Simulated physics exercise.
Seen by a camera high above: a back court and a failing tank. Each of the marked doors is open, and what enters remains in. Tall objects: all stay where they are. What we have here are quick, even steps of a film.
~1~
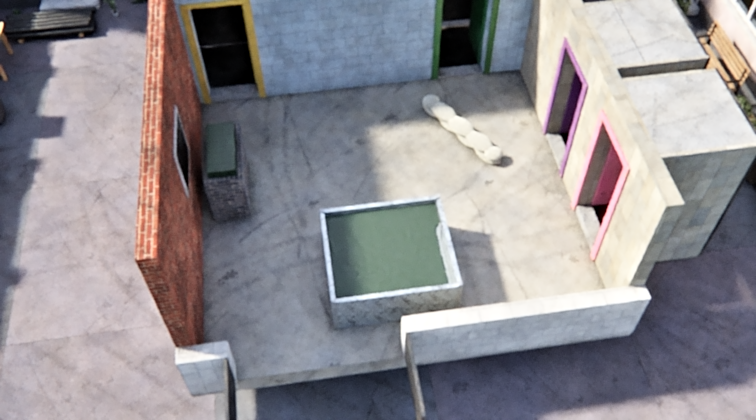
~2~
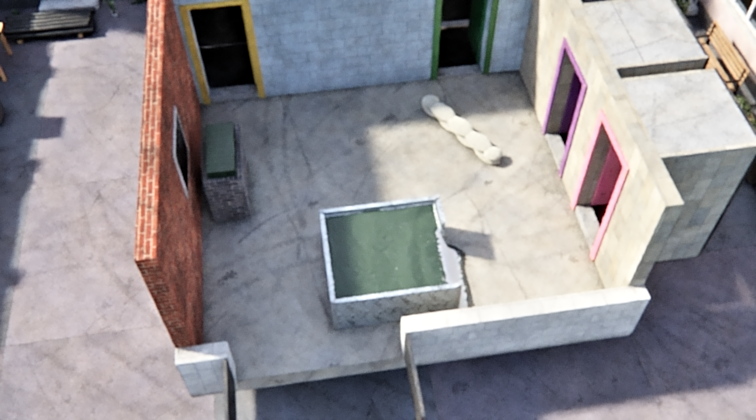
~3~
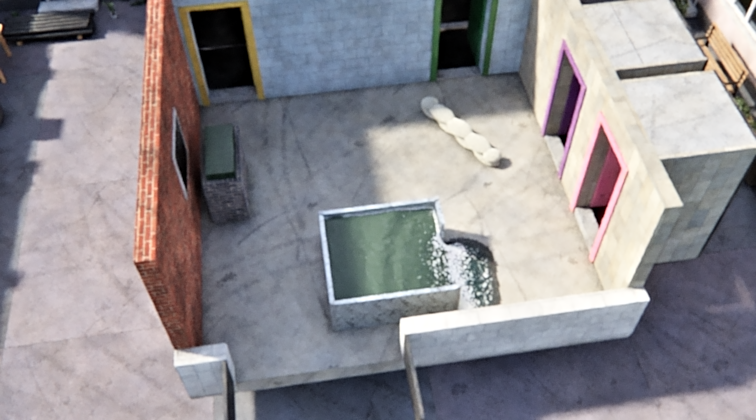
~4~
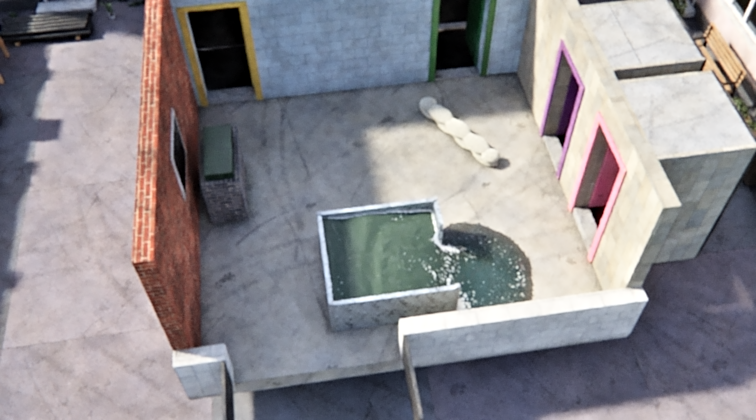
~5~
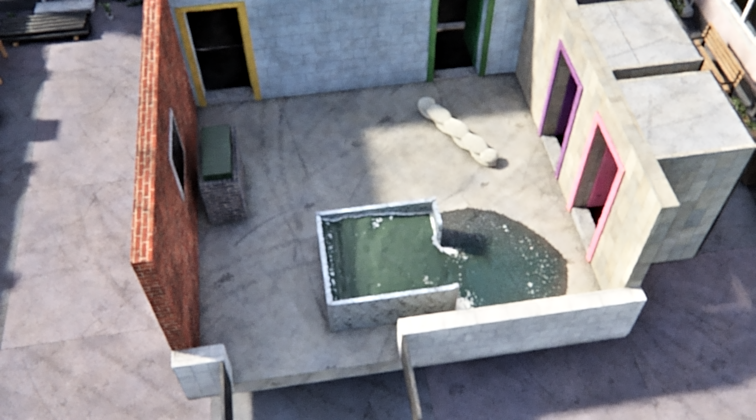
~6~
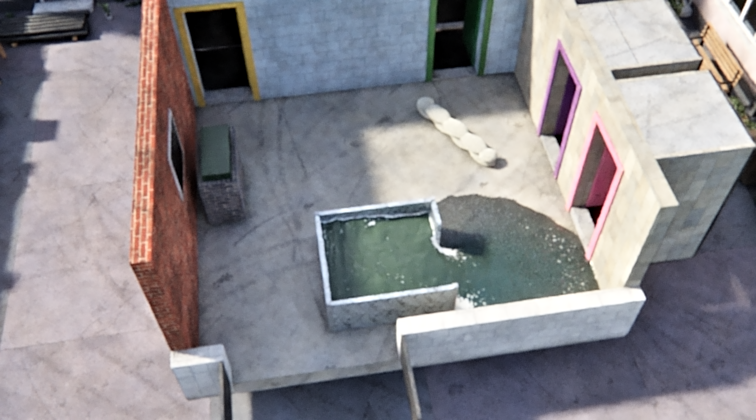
Green water pours through a gap in the tank's right side and spreads across the courtyard floor.
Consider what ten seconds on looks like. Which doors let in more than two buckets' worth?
Purple door - yes; yellow door - no; green door - yes; pink door - yes.
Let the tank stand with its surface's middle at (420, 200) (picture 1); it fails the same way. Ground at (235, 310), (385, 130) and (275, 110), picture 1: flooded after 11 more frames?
In that order: Not reached, not reached, not reached.
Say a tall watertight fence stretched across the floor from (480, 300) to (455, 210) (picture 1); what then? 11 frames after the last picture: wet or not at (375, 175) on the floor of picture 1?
That spot would be inundated.
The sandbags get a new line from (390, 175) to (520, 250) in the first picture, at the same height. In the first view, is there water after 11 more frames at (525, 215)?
At that place: Submerged.
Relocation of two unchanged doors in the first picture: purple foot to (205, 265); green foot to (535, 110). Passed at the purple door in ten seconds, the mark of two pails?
Result for purple: It ends up below.
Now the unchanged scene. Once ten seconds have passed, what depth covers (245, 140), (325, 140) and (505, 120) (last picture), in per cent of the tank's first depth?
I'd put them at close to 12 per cent, then 4 per cent, then 10 per cent.
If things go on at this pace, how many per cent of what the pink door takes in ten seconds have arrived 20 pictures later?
I'd put it at about 90 per cent.
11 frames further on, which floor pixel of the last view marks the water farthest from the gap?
Look around (517, 99).
A moment on, water covers 20 % of the floor; the purple door not reached, the yellow door not reached, the green door not reached, the pink door over two buckets in.
Next, water covers 20 % of the floor; the purple door under two buckets in, the yellow door not reached, the green door not reached, the pink door far over two buckets in.
Then, water covers 40 % of the floor; the purple door under two buckets in, the yellow door not reached, the green door under two buckets in, the pink door far over two buckets in.
Later, water covers 60 % of the floor; the purple door over two buckets in, the yellow door not reached, the green door far over two buckets in, the pink door far over two buckets in.
In the end, water covers 85 % of the floor; the purple door over two buckets in, the yellow door wet at the sill, nothing in, the green door far over two buckets in, the pink door far over two buckets in.
